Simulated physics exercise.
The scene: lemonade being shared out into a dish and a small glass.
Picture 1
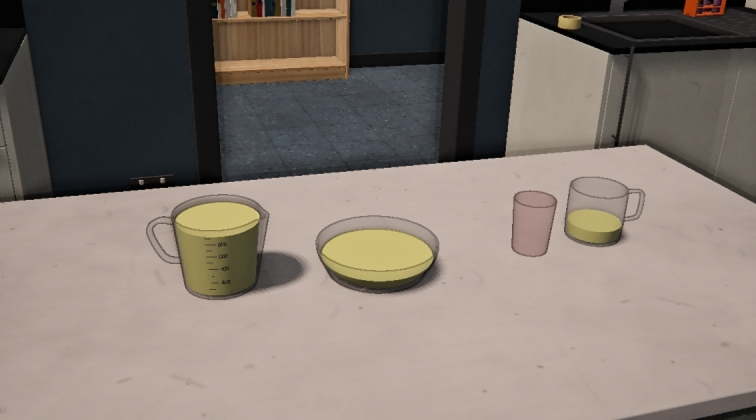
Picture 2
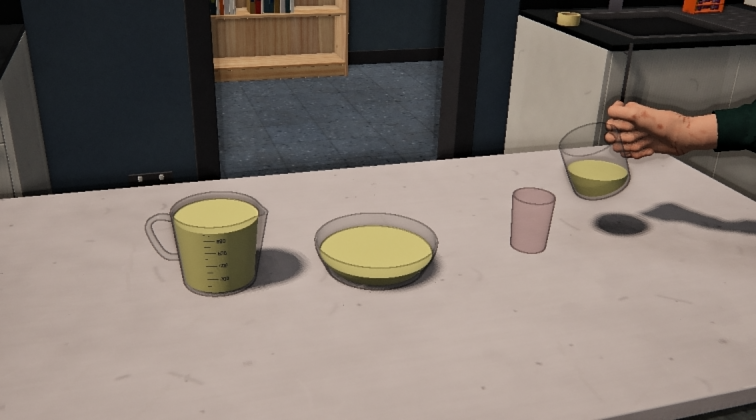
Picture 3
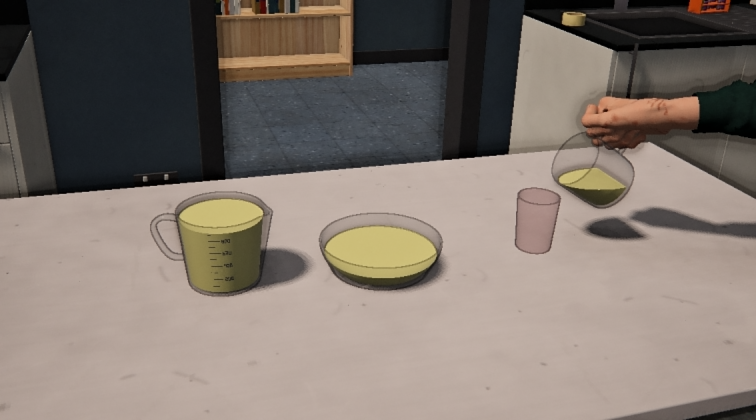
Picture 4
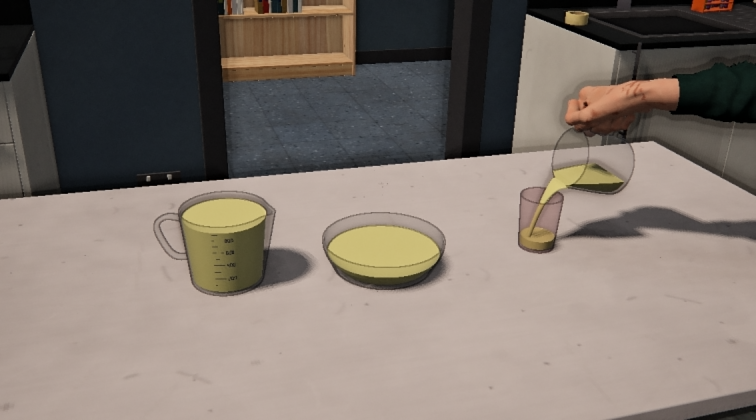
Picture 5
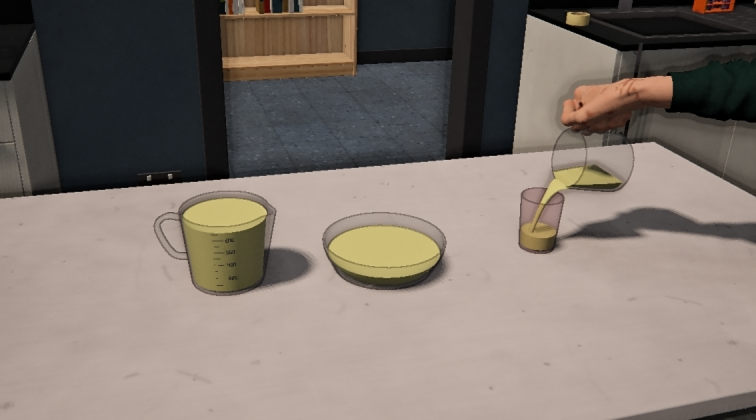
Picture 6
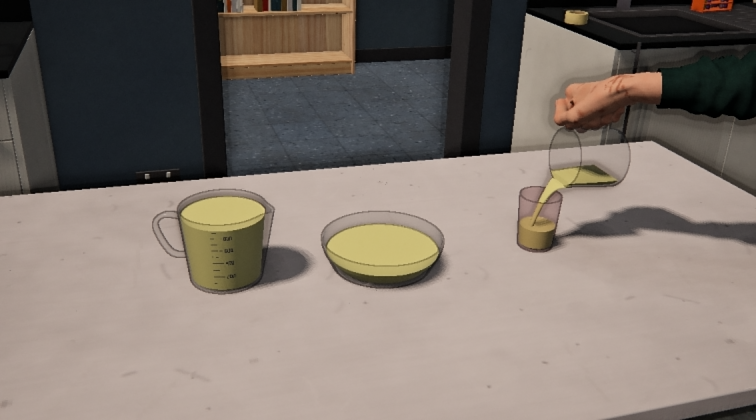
A pale kitchen counter is seen from slightly above, with a doorway and wooden bookshelf behind, the view shifting very slightly. A nearly full measuring jug and a glass dish of yellow liquid stand at left and centre, with an empty pinkish glass and a clear mug at right. A hand lifts the mug, tilts it leftward and pours a yellow stream into the small glass, whose level rises.
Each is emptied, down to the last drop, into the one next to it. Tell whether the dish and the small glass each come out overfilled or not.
Result: The dish comes out overfilled; the small glass does not.
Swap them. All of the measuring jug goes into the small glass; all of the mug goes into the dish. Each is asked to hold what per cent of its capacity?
About 390 % and 50 %.
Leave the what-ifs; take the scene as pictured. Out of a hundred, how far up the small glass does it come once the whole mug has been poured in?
It ends up near 55 percent full.
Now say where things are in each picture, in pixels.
In the first picture, at the start; mug (596, 209) about a quarter full; measuring jug (219, 246) nearly full; small glass (532, 222) empty; dish (377, 253) about half full.
In the second picture, a hand has the mug; mug (595, 160) tipped 25° with all of its load; small glass (531, 219) empty.
In the third picture, the mug is tipped; mug (592, 170) tipped 55° with all of its load; small glass (536, 220) empty.
In the fourth picture, the stream is running; mug (591, 161) tipped 75° with about three quarters of its load; small glass nearly empty, surface at (537, 235).
In the fifth picture, the stream is running; mug (591, 160) tipped 80° with about two thirds of its load; dish (384, 249) about half full.
In the sixth picture, the stream is running; mug (587, 157) tipped 85° with about a third of its load; measuring jug nearly full, surface at (223, 214); small glass about a third full, surface at (537, 225); dish about half full, surface at (382, 249).
Shortly, the small glass is about half full.
At the finish, the dish is full to the brim, some went over its rim; the small glass is about half full.
